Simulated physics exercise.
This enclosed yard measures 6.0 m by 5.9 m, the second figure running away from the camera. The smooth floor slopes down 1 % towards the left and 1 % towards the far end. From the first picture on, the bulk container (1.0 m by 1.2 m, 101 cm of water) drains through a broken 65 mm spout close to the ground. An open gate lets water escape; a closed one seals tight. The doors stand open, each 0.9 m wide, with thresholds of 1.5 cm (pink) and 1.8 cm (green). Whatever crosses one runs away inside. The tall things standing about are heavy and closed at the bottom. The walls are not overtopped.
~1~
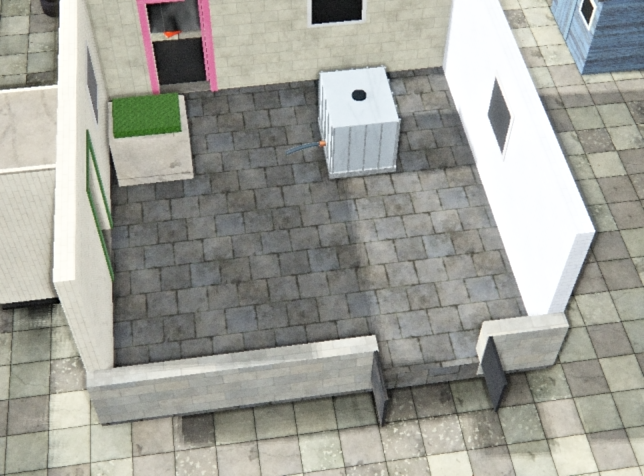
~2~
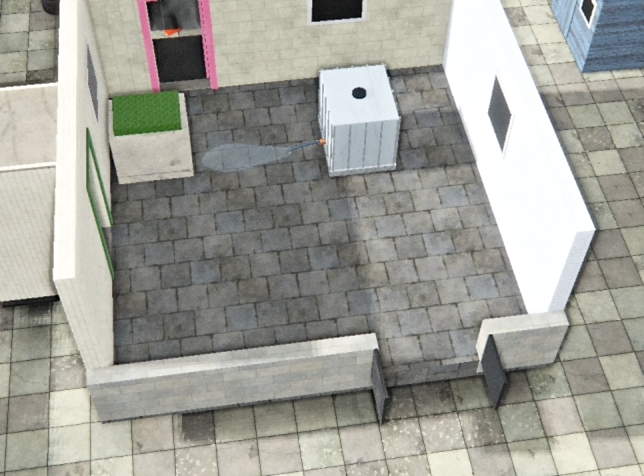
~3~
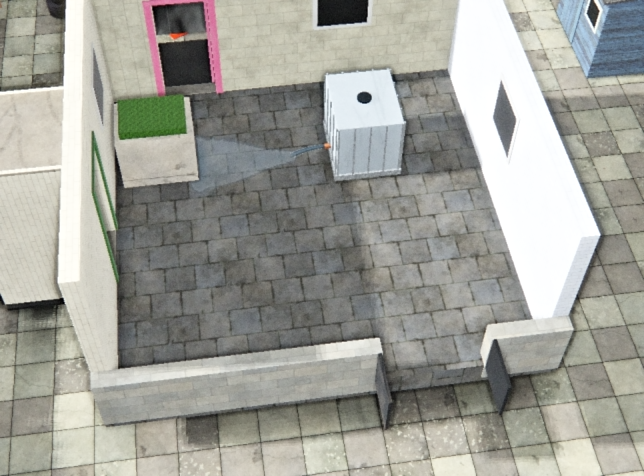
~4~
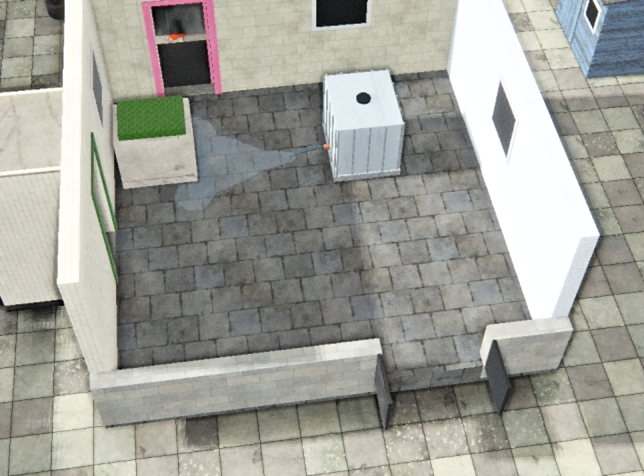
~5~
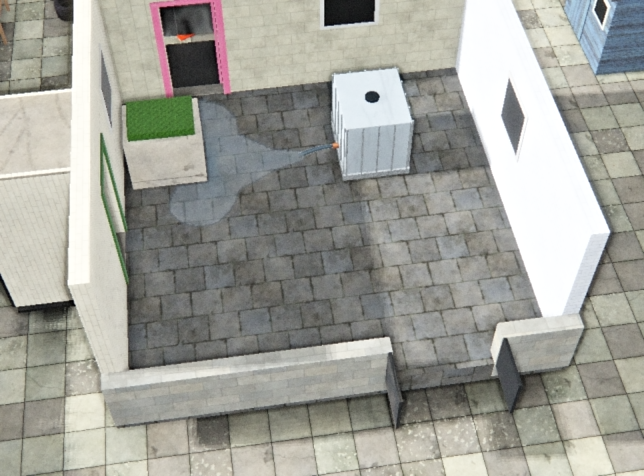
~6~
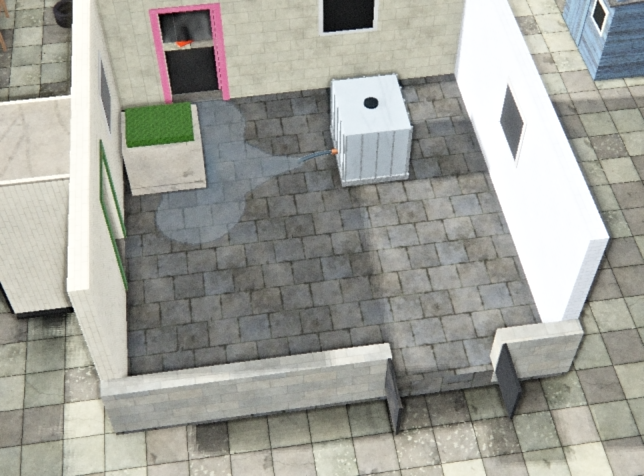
A walled yard paved in dark grey stone is seen from high above, with a pink-framed opening in the back wall, a white wall on the right and open dark doors in front. A white container stands near the back, right of a pale planter topped with green. Water jets leftward from the container, spreading into a widening, forked sheet beside the planter, while the camera shifts slightly.
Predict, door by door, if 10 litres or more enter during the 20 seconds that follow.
Within that time: At the pink door it passes the limit; at the green door it stays under the limit.
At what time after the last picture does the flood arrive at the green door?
Arrival: Green 3.0 s.
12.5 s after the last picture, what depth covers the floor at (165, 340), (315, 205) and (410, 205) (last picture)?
In that order: 0.0, 0.0 and 0.0 cm.
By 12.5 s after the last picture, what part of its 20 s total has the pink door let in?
Some 50 per cent by then.
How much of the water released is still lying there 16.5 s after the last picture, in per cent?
Roughly 86 in a hundred.
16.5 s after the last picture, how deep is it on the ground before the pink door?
Some 3.5 cm.
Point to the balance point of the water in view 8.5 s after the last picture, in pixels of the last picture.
Around (193, 172).
Then, 1.5 s after the last picture water covers 10 % of the floor and is deepest (6 cm) near (211, 173); pink door 2 cm at the sill, 0 L in, green door not reached.
Then, 4.5 s after the last picture water covers 20 % of the floor and is deepest (6 cm) near (211, 173); pink door 2.3 cm at the sill, 3 L in, green door 1.2 cm at the sill, 0 L in.
Then, 8.5 s after the last picture water covers 25 % of the floor and is deepest (6 cm) near (211, 173); pink door 2.4 cm at the sill, 7 L in, green door 1.7 cm at the sill, 0 L in.
Then, 12.5 s after the last picture water covers 30 % of the floor and is deepest (6 cm) near (211, 173); pink door 3.1 cm at the sill, 15 L in, green door 2.1 cm at the sill, 0 L in.
Then, 16.5 s after the last picture water covers 30 % of the floor and is deepest (6 cm) near (211, 173); pink door 3.3 cm at the sill, 29 L in, green door 2.3 cm at the sill, 0 L in.
